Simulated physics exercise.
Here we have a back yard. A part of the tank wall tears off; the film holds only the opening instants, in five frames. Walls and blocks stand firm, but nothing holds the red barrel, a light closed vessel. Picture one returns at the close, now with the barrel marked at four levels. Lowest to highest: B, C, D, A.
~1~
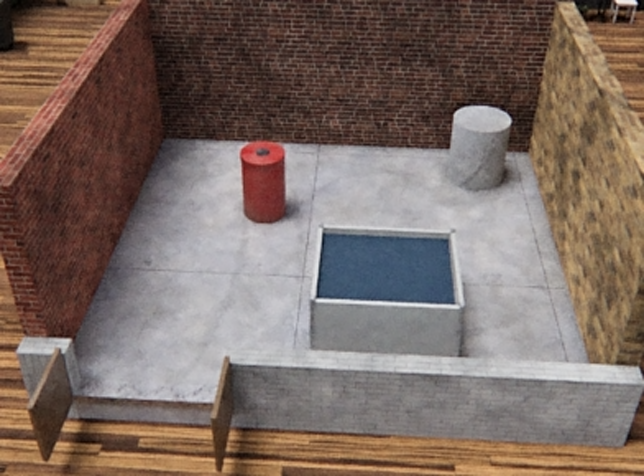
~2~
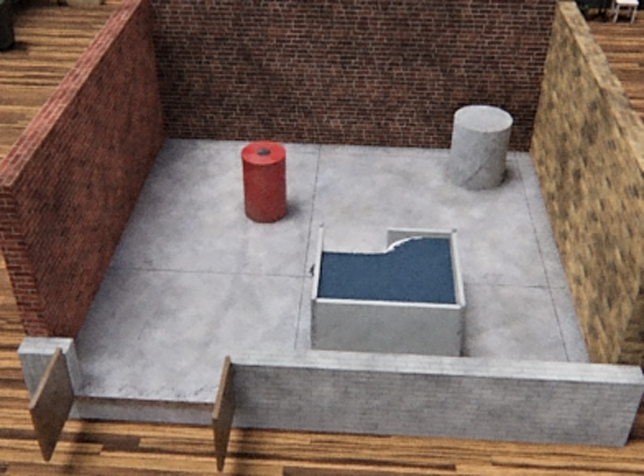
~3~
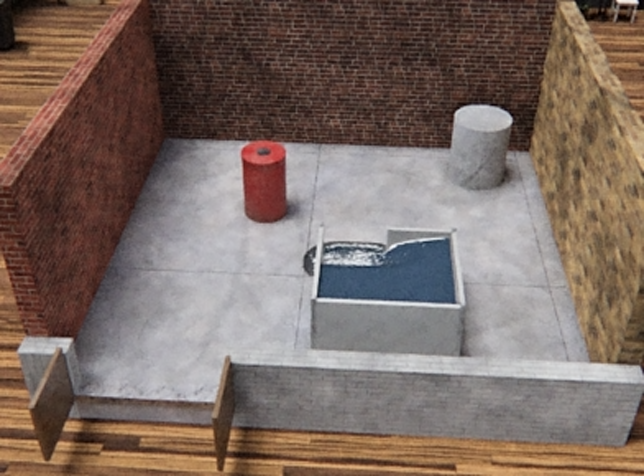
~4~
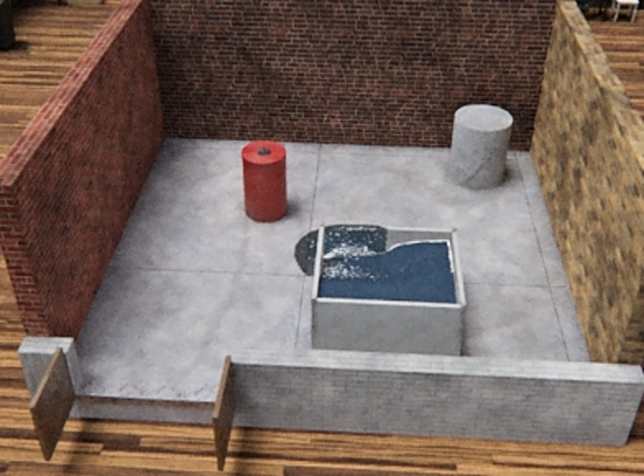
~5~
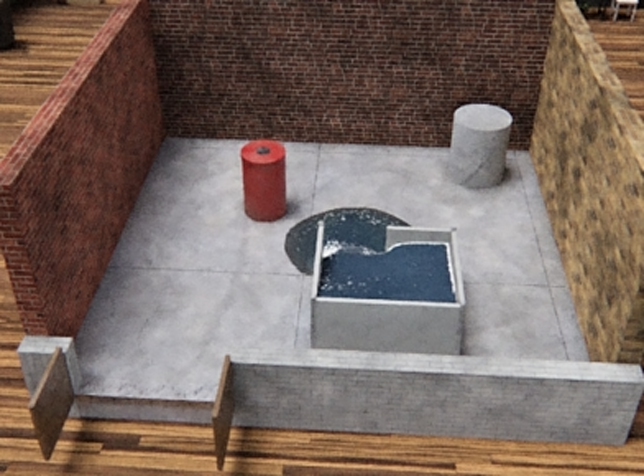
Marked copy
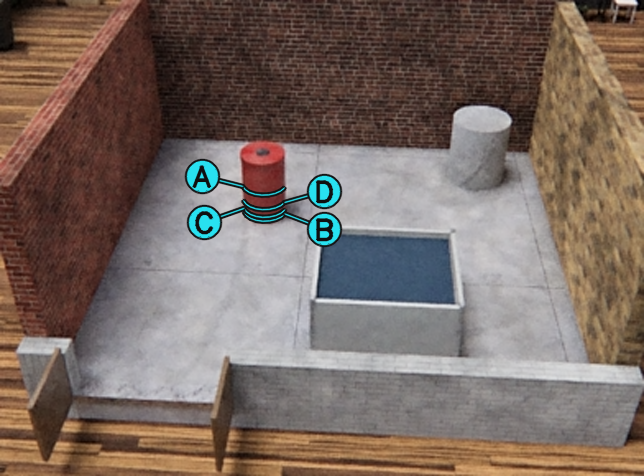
We see a walled yard with a red barrel, a grey cylinder and a full tank of water; a gap opens in the tank's back wall, and water pours out, spreading across the ground behind and left of it.
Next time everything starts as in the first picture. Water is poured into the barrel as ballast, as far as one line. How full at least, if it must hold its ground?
D will do.
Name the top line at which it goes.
Here it is line C.
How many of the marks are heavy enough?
Two of the four.
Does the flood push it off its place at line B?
Yes, that goes wrong.
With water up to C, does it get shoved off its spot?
Yes, it does.
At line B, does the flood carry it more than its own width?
Yes, clearly.
On the marked copy, A at (261, 195); B at (262, 221); C at (262, 217); D at (262, 209); from the bottom up B, C, D, A.
For line A, it does not move.
For line B, it is pushed about 3 times its own width away.
For line C, it is pushed about its own width away.
For line D, it does not move.
